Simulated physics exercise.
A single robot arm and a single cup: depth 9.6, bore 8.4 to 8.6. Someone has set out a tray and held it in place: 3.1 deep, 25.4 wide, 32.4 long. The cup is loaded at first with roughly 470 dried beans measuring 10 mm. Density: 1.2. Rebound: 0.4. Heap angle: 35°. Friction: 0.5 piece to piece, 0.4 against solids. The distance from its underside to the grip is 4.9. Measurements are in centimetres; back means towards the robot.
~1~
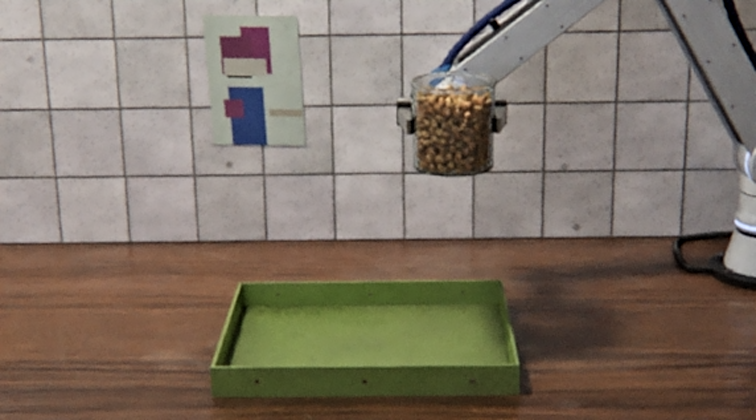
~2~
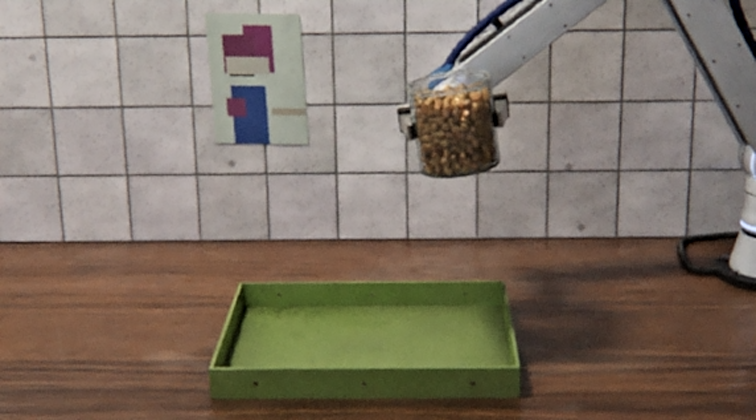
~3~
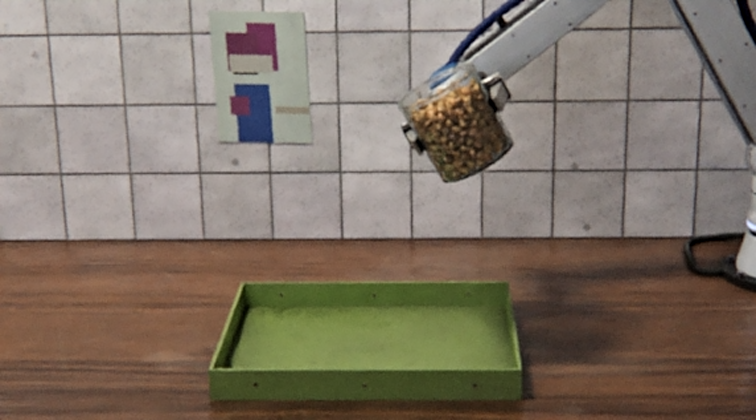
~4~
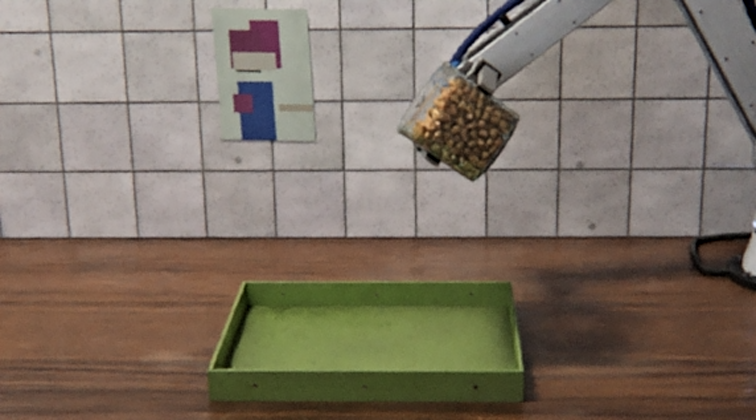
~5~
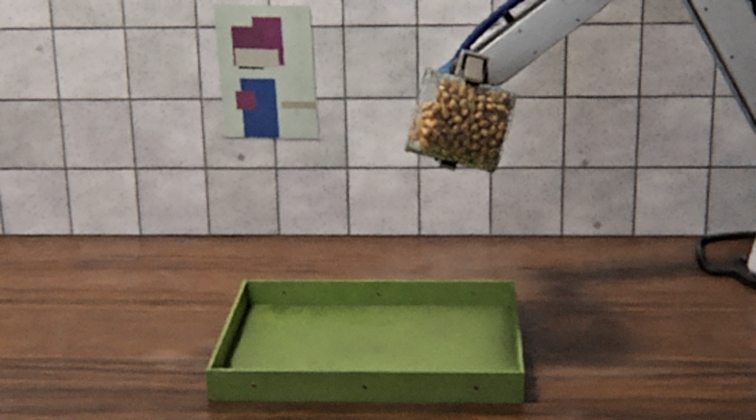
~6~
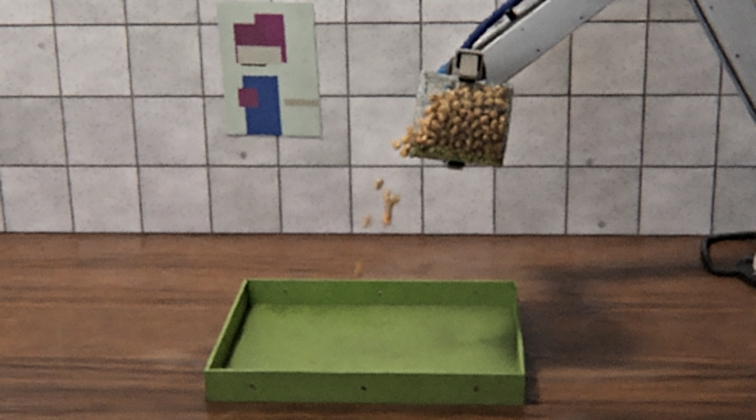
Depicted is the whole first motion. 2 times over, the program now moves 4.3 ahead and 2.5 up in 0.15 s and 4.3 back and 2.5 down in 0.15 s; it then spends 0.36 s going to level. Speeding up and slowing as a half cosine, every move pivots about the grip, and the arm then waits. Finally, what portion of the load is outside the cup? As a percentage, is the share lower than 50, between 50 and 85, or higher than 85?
The share is between 50 and 85 per cent.
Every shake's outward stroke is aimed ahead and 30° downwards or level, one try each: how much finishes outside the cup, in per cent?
Estimates, in order: 40 % then 65 %.
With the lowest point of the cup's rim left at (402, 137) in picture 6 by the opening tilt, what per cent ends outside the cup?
I'd say close to 40 per cent.
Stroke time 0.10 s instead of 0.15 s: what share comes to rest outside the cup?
It would come to around 95 %.
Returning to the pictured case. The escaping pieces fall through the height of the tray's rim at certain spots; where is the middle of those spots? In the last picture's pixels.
Close to pixel (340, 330).
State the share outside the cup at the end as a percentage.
Some 75 percent.
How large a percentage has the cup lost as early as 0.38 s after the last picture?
Roughly 50 percent is out.
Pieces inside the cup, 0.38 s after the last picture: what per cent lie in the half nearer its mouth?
I'd say close to 55 per cent.
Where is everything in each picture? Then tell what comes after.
In the first picture, the cup middle at (453, 125), level; upper third of the load around (452, 106), from x 420 to 490, top at y 90; 470 in the cup.
In the second picture, the cup middle at (455, 125), tilted 8° forward; upper third of the load around (455, 107), from x 415 to 495, top at y 90.
In the third picture, the cup middle at (457, 125), tilted 28° forward; upper third of the load around (459, 108), from x 415 to 505, top at y 80.
In the fourth picture, the cup middle at (460, 123), tilted 54° forward; upper third of the load around (461, 105), from x 415 to 510, top at y 80.
In the fifth picture, the cup middle at (461, 122), tilted 74° forward; upper third of the load around (465, 104), from x 410 to 505, top at y 85.
In the sixth picture, the cup middle at (462, 120), tilted 82° forward; upper third of the load around (473, 105), from x 360 to 505, top at y 85; 461 in the cup, 9 in flight or on a rim.
Then, 0.38 s on, tilted 82° forward, highest piece 29 above the table; 232 in the cup, 133 in the tray, 105 in flight or on a rim.
Then, 0.77 s on, tilted 45° forward, highest piece 28 above the table; 349 in the tray, 116 in the cup, 2 on the table or floor, 3 in flight or on a rim.
Then, 1.16 s on, level, highest piece 27 above the table; 350 in the tray, 116 in the cup, 4 on the table or floor.
Then, 2.21 s on, level, highest piece 27 above the table; 350 in the tray, 116 in the cup, 4 on the table or floor.
In the end, 350 in the tray, 116 in the cup, 4 on the table or floor. That is 75 % outside the cup.
